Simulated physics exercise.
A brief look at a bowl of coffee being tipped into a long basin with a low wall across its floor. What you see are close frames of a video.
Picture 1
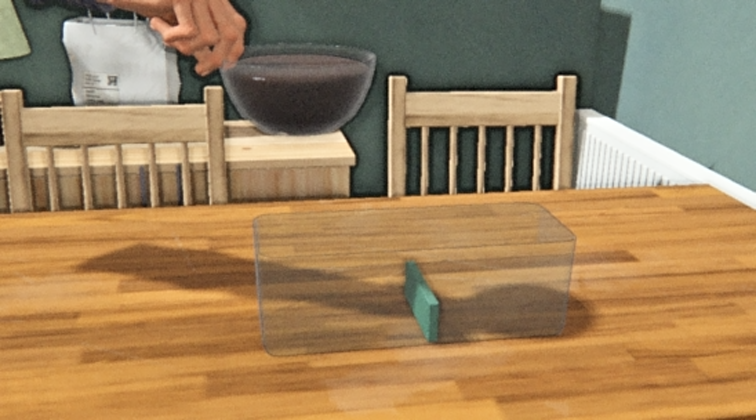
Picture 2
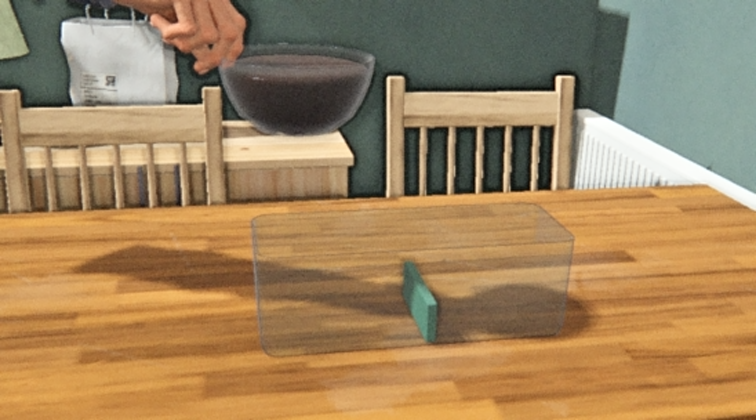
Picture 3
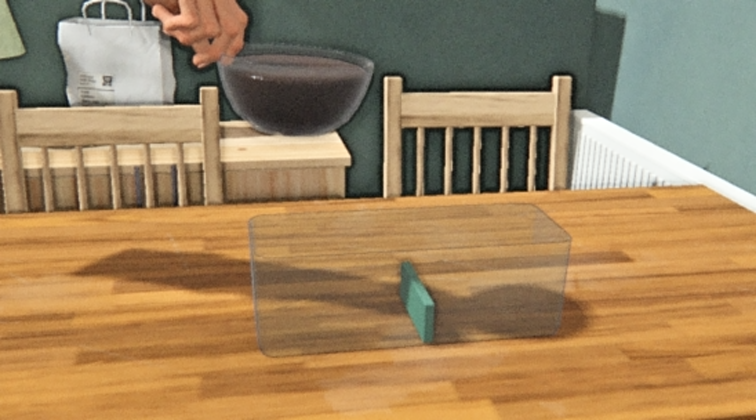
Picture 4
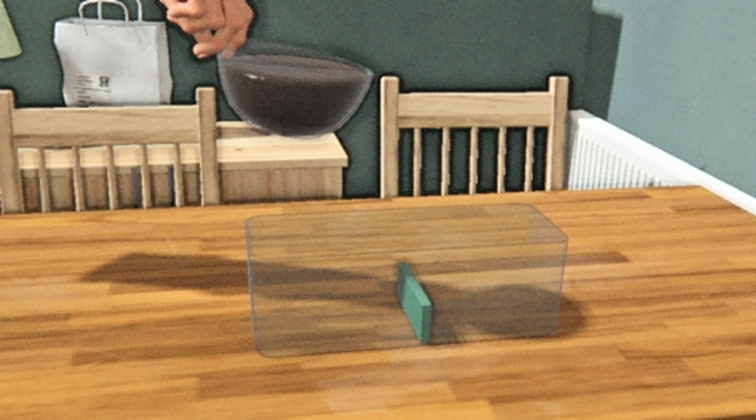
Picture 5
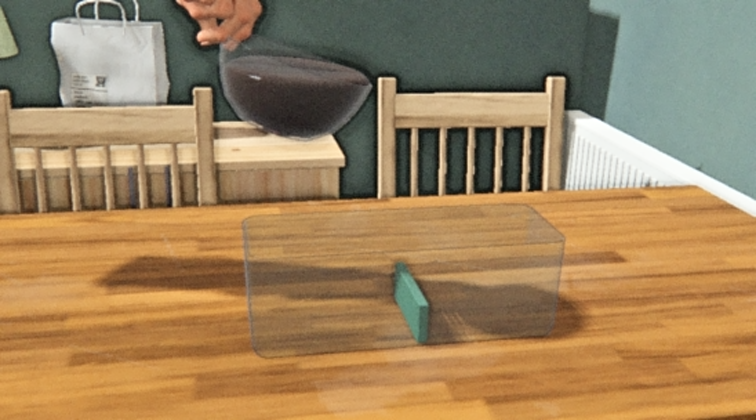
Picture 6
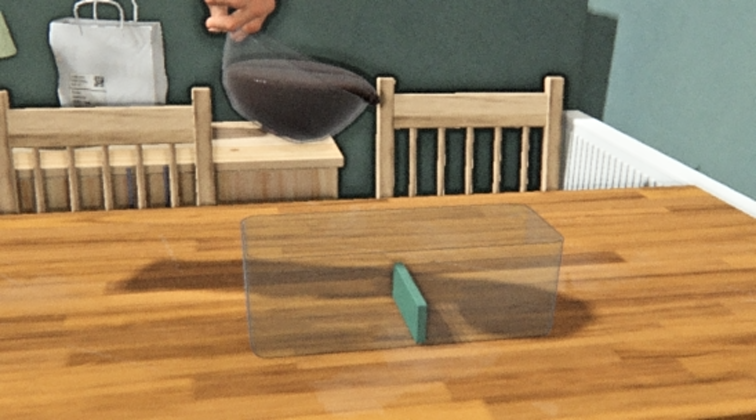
The clip shows a hand holding a clear bowl of dark liquid above a wooden table, where a transparent basin contains a low green wall; the hand rises, tilting the bowl rightward until the liquid reaches its lowered rim.
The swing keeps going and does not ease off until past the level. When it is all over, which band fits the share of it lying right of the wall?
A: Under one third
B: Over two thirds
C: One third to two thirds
One third to two thirds.
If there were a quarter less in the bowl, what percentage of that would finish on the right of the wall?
I'd say roughly 40 percent.
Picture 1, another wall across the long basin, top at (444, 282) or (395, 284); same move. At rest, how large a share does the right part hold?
Try 1: About 25 percent; try 2: About 75 percent.
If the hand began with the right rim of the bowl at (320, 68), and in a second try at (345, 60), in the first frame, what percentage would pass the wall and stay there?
First try: About 10 %; second try: About 25 %.
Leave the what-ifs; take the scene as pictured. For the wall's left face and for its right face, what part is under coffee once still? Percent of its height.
Some 30 per cent left and 50 right.
A moment on, the bowl is tipped on its side and 21 per cent is still to pour, 3 is left of the wall and 26 right of it.
Next, the bowl is tipped on its side and 1 per cent is still to pour, 37 is left of the wall and 51 right of it.
Then the bowl is tipped on its side and 0 per cent is still to pour, 43 is left of the wall and 49 right of it.
Later the bowl is tipped on its side and 0 per cent is still to pour, 44 is left of the wall and 50 right of it.
Finally, 44 per cent lies left of the wall, 50 right of it and 6 outside.
